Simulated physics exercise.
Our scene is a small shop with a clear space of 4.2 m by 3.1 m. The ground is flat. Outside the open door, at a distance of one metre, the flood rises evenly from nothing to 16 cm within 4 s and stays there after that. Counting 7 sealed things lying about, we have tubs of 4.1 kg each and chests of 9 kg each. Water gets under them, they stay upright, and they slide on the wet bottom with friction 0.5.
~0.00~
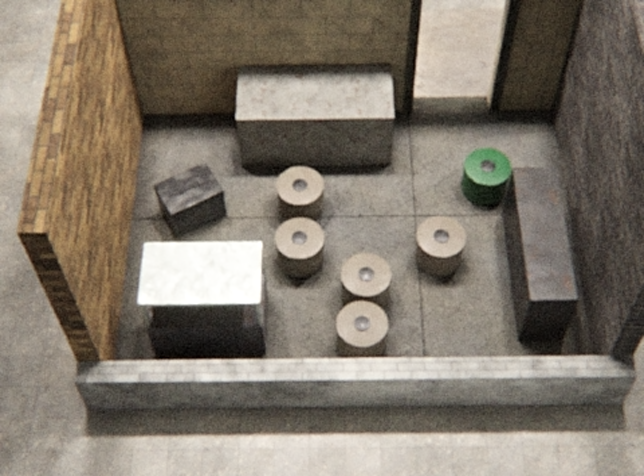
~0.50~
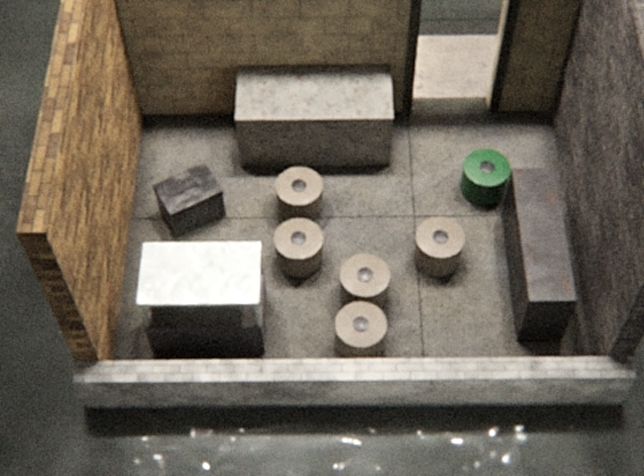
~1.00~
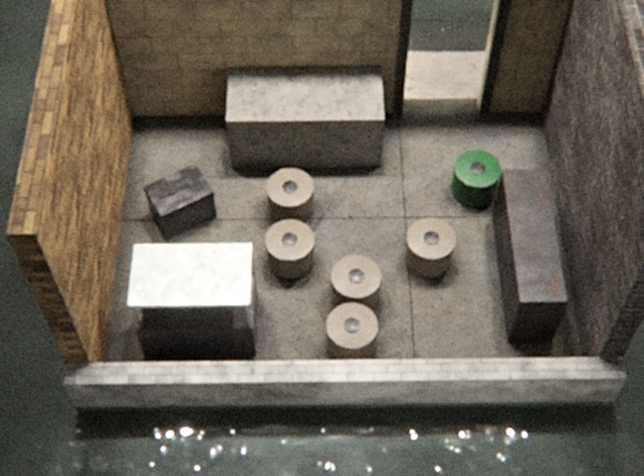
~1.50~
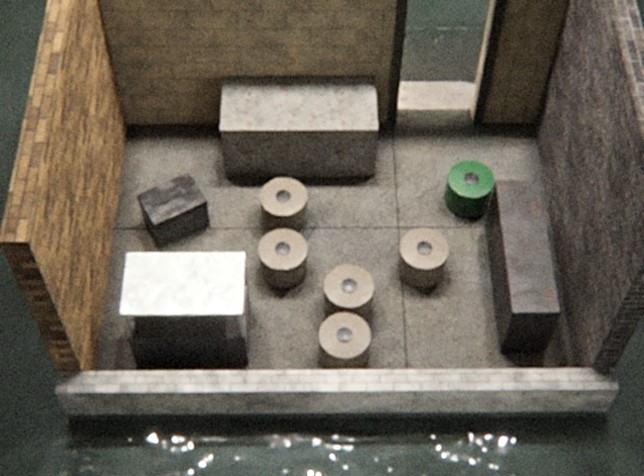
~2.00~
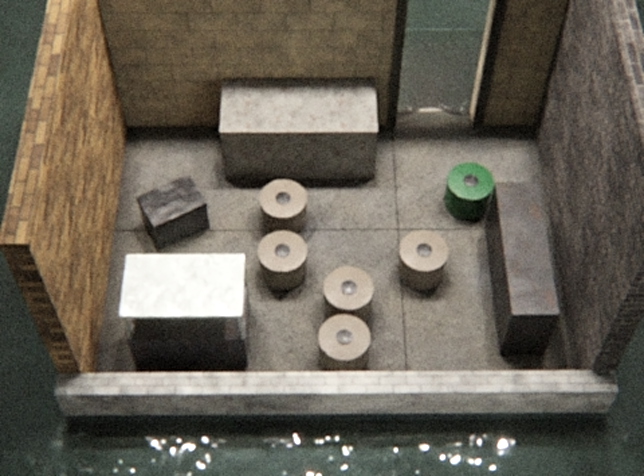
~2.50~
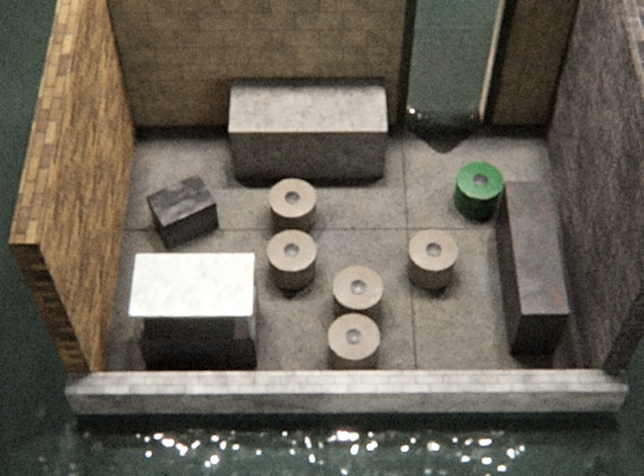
A small walled shop stands still as dark water surrounds it and enters the doorway.
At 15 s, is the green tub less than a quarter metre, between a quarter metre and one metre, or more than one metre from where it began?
More than one metre.
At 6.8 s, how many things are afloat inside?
At that time the total is 3.
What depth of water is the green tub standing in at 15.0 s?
Somewhere close to 7 cm.
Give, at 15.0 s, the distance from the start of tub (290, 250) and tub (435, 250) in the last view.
They sit 150 cm and 140 cm away, in the order given.
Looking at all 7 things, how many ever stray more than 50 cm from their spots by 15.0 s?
It adds up to 7.
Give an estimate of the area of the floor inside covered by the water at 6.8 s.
7.5 m2.
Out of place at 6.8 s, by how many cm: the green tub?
About 140 cm.
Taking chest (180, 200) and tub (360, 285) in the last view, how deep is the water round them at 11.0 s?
About 3 and 3 cm.
After 3.5 s the green tub is near (482, 183), 0.0 m from its start, aground; 0 afloat.
After 6.8 s the green tub is near (445, 308), 1.5 m from its start, afloat; 3 afloat.
After 11.0 s the green tub is near (307, 220), 1.7 m from its start, afloat; 6 afloat.
After 15.0 s the green tub is near (323, 260), 1.8 m from its start, afloat; 7 afloat.
